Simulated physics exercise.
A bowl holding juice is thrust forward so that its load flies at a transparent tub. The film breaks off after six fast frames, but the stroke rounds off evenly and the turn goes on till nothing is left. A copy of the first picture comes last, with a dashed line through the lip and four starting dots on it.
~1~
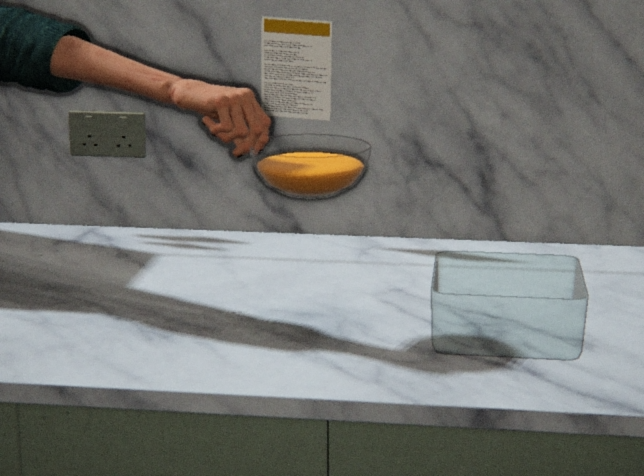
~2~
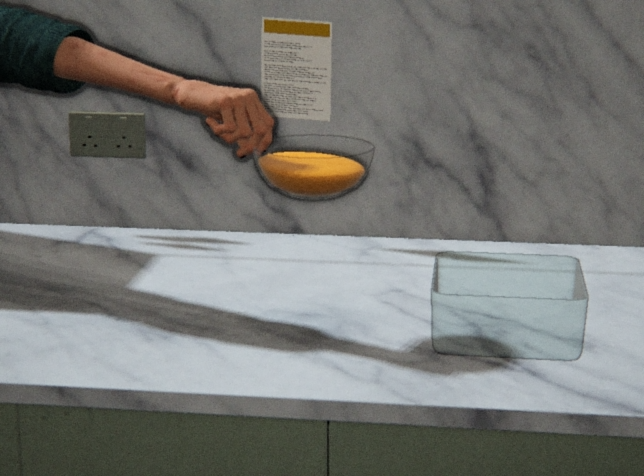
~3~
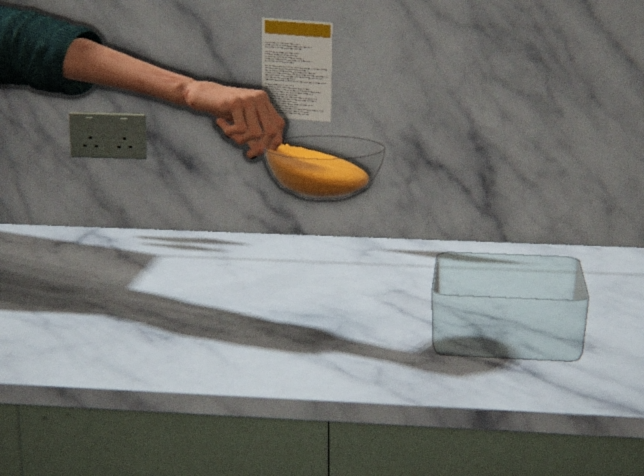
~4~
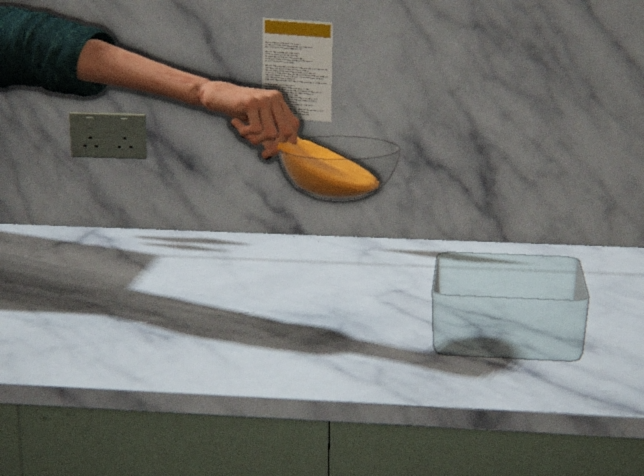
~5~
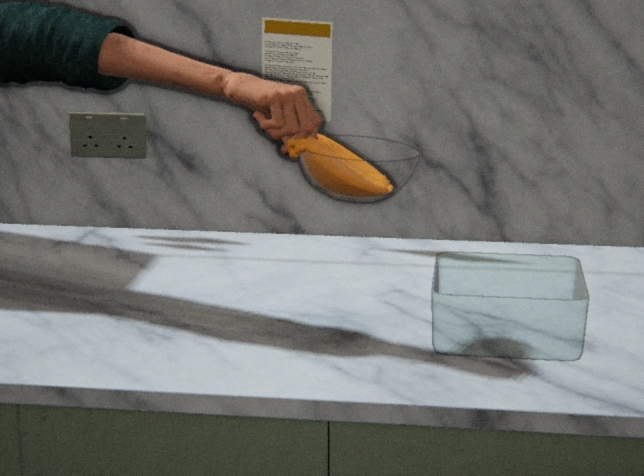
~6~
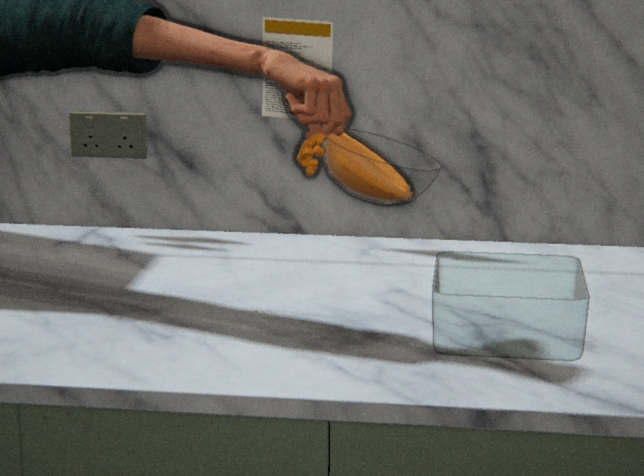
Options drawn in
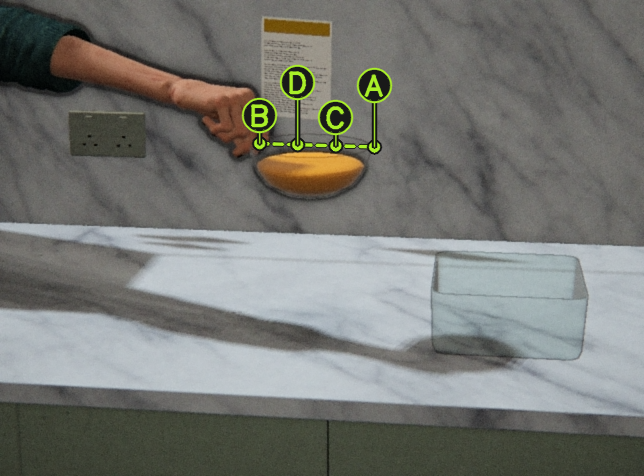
At a marble counter, a hand holding a clear bowl of orange juice moves right toward a transparent tub; the juice surges up the bowl's left side and spills over the rim as the bowl begins tilting rightward.
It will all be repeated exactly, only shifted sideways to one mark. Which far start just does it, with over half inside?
Take D.
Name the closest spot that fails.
Spot B.
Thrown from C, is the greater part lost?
No, not at all.
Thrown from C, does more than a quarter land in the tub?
Yes, it does.
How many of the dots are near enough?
Three of them.
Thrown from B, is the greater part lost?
Yes, it does.
On the marked copy, A at (374, 147); B at (259, 143); C at (335, 145); D at (297, 144).
With A, about 71 % lands in the tub, 9 % falls short and 20 % goes beside or beyond.
With B, about 33 % lands in the tub, 57 % falls short and 10 % goes beside or beyond.
With C, about 82 % lands in the tub, 15 % falls short and 4 % goes beside or beyond.
With D, about 63 % lands in the tub, 25 % falls short and 12 % goes beside or beyond.
